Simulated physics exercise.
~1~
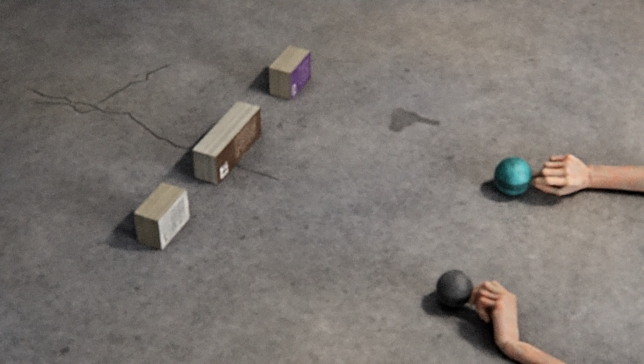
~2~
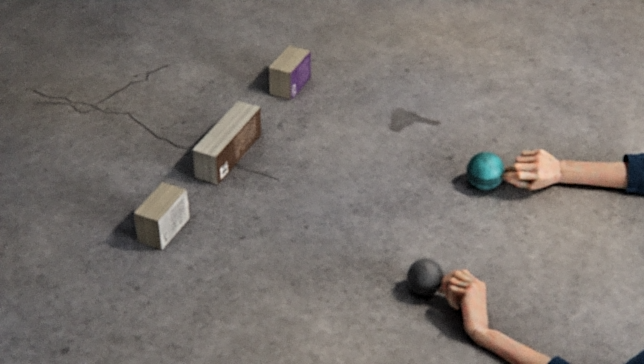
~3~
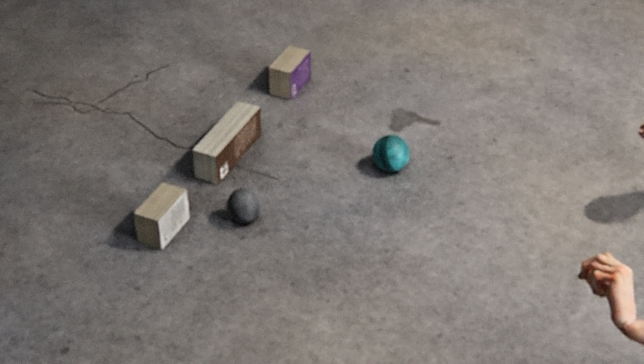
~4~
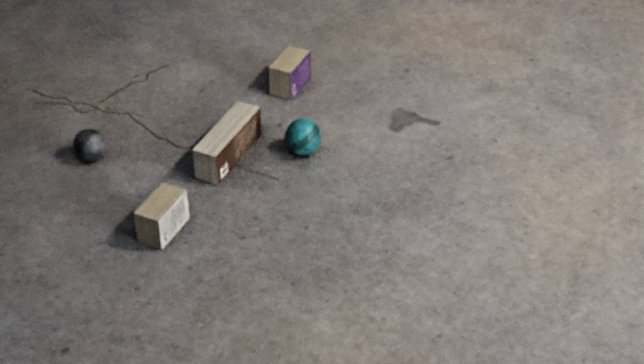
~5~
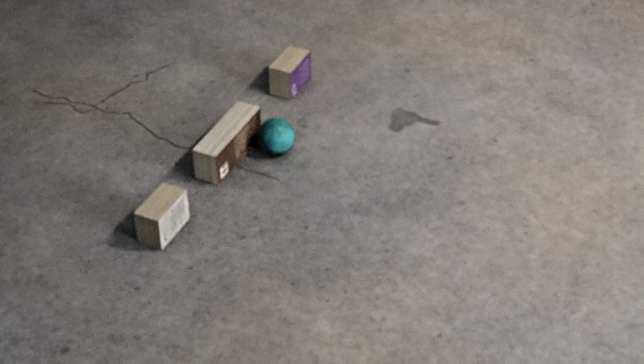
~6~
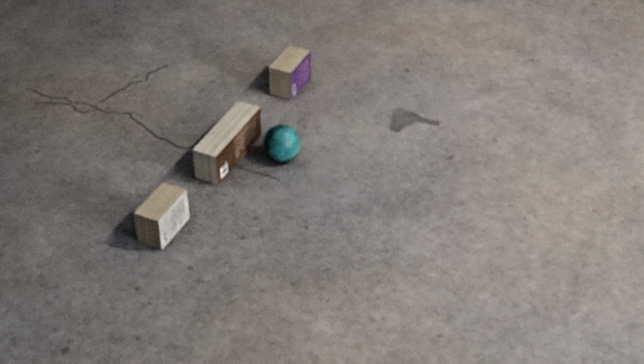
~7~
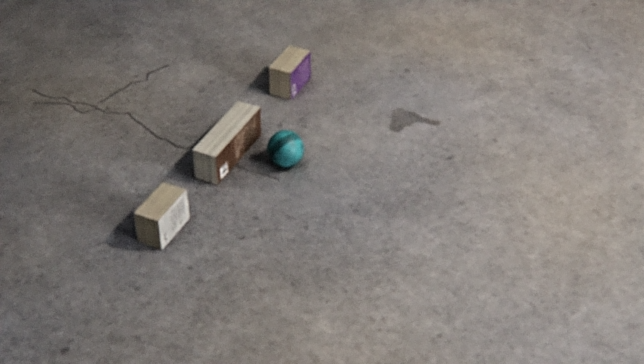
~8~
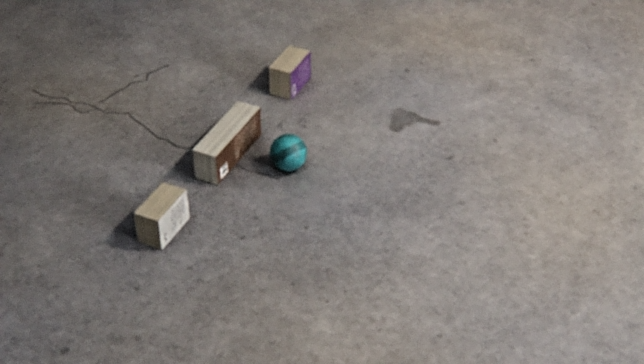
The video shows two hands rolling a grey ball and a turquoise ball leftward across a concrete floor toward three upright blocks. The grey ball passes through a gap and leaves view, while the turquoise ball hits the brown middle block, rebounds slightly and stays near it.
